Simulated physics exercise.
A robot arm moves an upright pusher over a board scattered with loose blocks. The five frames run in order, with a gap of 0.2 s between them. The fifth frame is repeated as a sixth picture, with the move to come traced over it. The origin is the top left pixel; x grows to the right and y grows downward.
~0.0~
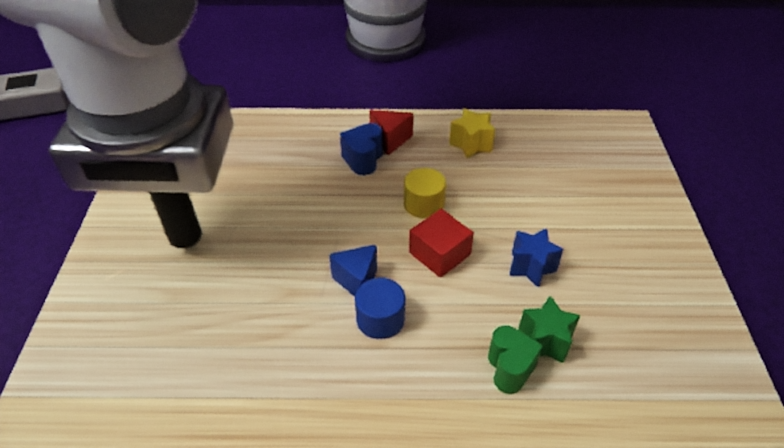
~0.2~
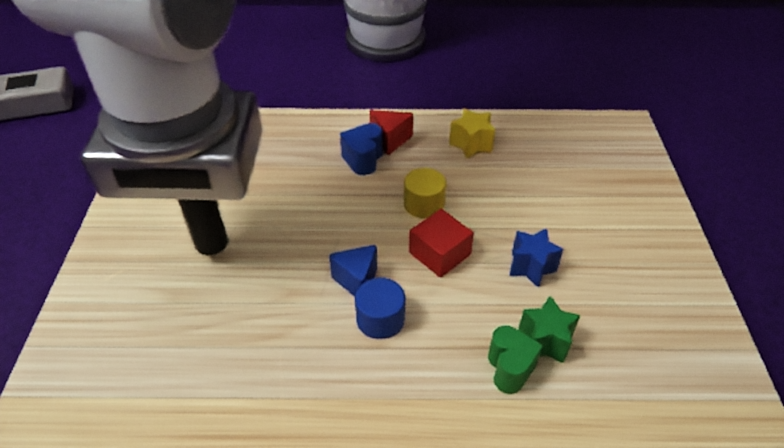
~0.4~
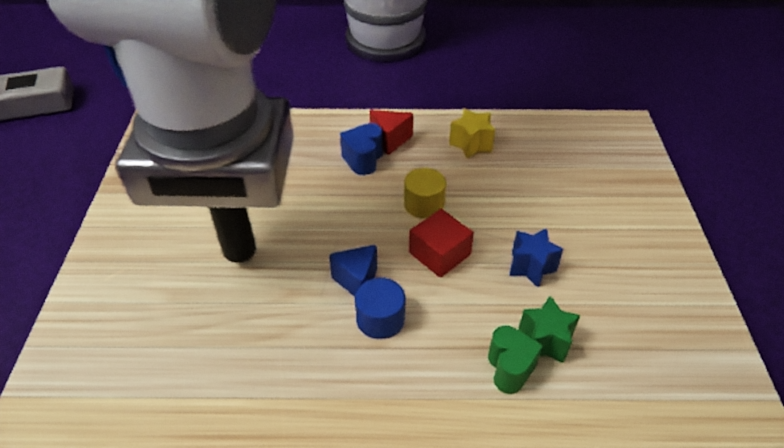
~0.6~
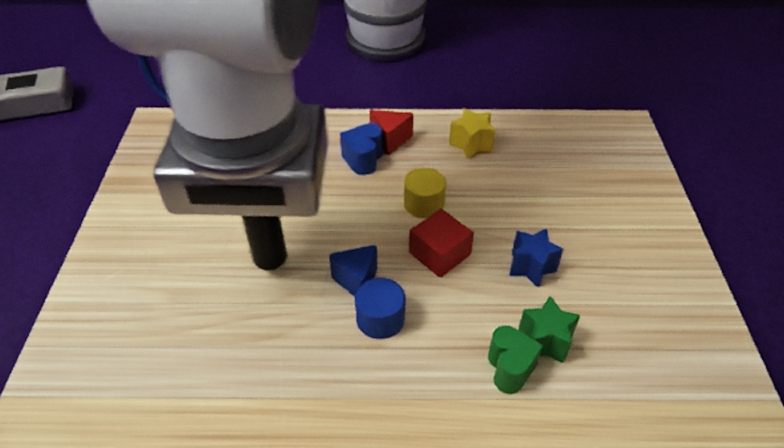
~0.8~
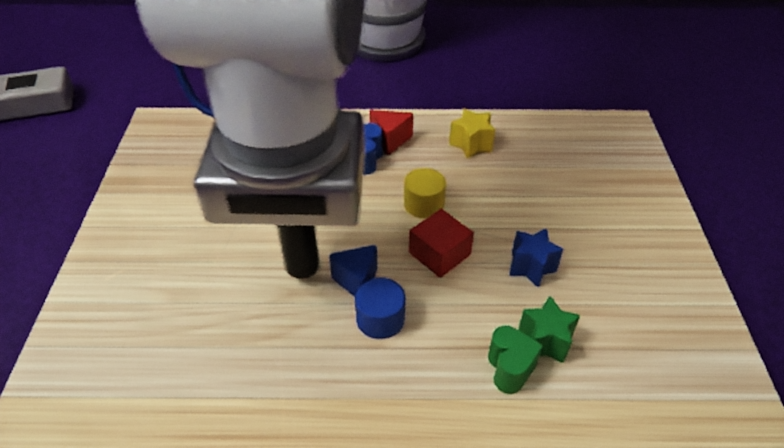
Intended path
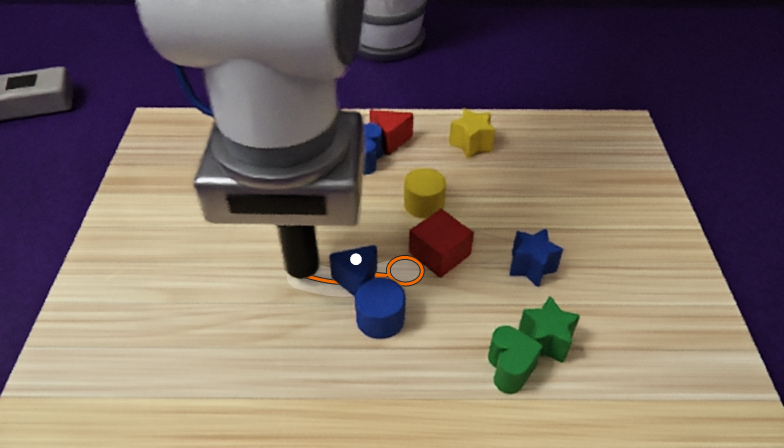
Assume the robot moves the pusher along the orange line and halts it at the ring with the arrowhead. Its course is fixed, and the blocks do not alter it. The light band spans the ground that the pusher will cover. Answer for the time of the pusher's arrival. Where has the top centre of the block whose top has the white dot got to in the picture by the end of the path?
It is going to be at (438, 261).
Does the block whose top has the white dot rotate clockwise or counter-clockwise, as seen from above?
From above, it looks like the block whose top has the white dot goes clockwise.
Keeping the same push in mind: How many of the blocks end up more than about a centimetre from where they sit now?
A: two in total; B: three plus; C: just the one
C.
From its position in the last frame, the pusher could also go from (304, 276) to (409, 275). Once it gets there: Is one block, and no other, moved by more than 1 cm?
I believe so.
Drawn move, from (304, 276) over (337, 282) and (372, 279) to (405, 270); the dot is on the blue triangular piece.
On the path given first. Halfway along, pusher at (355, 272); blue triangular piece at (388, 261), turned 55° clockwise.
At the end, pusher at (406, 260); blue triangular piece at (438, 261), turned 55° clockwise; blue circular block still; red square at (447, 229).
